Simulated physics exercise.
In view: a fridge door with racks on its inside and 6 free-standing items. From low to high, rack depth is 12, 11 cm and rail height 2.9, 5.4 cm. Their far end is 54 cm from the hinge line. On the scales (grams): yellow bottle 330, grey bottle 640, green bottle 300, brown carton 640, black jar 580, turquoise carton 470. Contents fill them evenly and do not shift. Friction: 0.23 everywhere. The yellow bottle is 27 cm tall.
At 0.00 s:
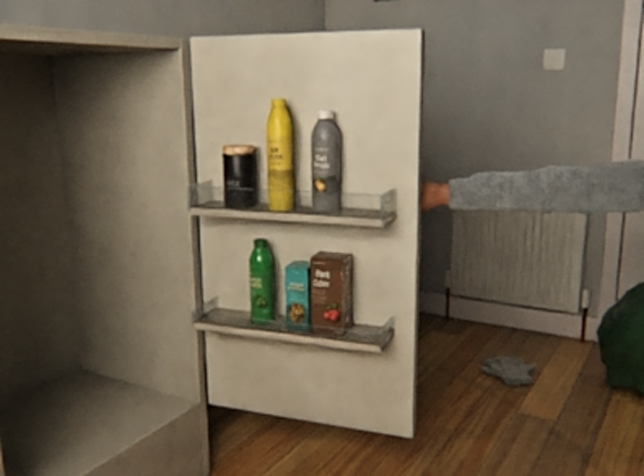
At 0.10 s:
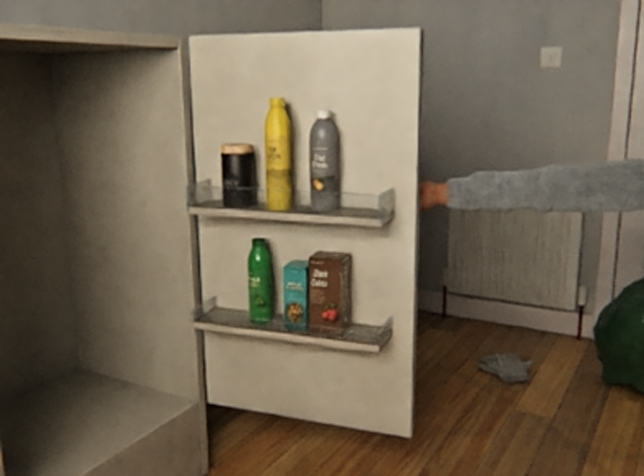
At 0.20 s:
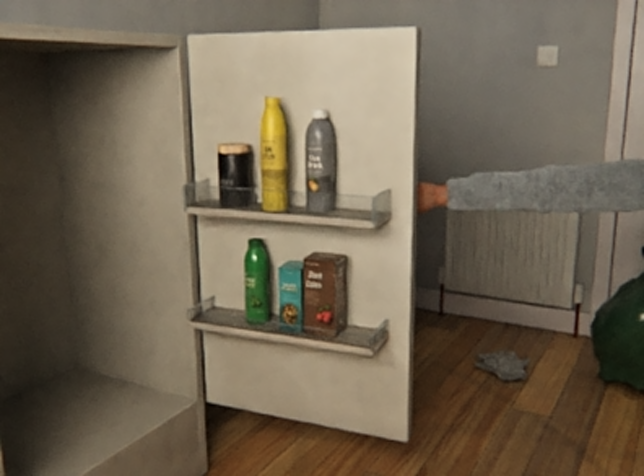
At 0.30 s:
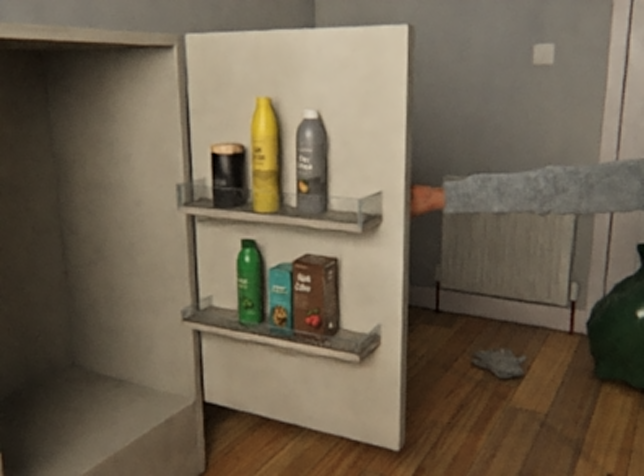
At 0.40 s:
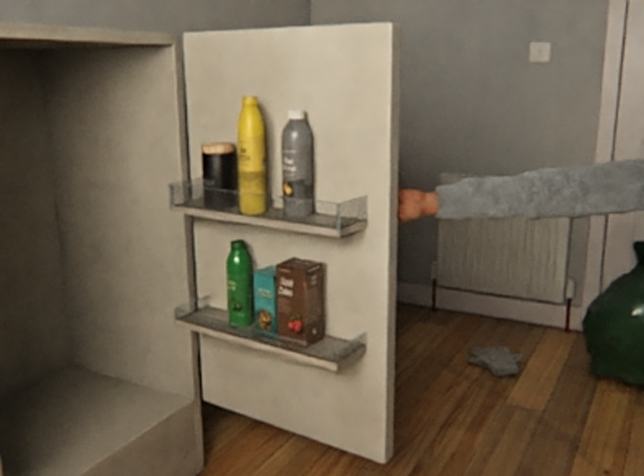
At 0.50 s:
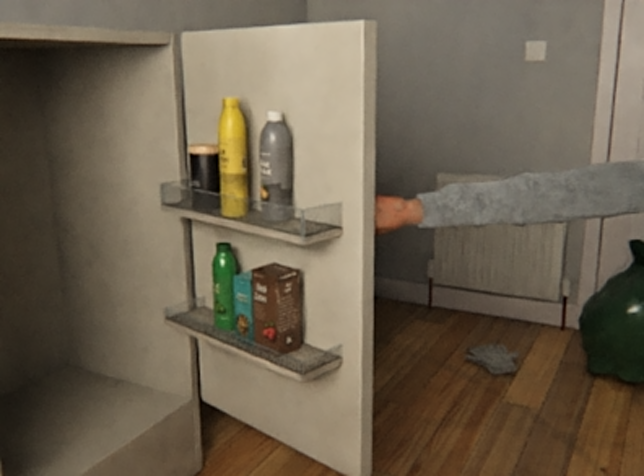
In a room with wooden flooring, a grey-sleeved hand swinging an open fridge door partway inward, bottles and cartons riding its racks.
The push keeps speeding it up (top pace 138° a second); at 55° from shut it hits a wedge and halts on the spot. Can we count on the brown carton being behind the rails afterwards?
The brown carton jumps its rail.
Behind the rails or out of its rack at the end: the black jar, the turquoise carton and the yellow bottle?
The black jar is still behind the rails; the turquoise carton ends out of its rack; the yellow bottle finishes out of its rack.
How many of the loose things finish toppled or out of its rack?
In all, 3.
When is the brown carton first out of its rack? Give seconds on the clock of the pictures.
Near 0.8 s.
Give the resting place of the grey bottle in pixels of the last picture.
Around (211, 172).
Around 1.10 s, open by 55°; brown carton and turquoise carton now out of its rack; yellow bottle at 21° to upright; grey bottle shifted 3 cm.
Around 1.60 s, open by 55°; yellow bottle now out of its rack; green bottle shifted 3 cm; grey bottle shifted 2 cm.
Finally (2.5 s), out of its rack, yellow bottle, brown carton and turquoise carton; the other 3 still in place (within 5 cm).
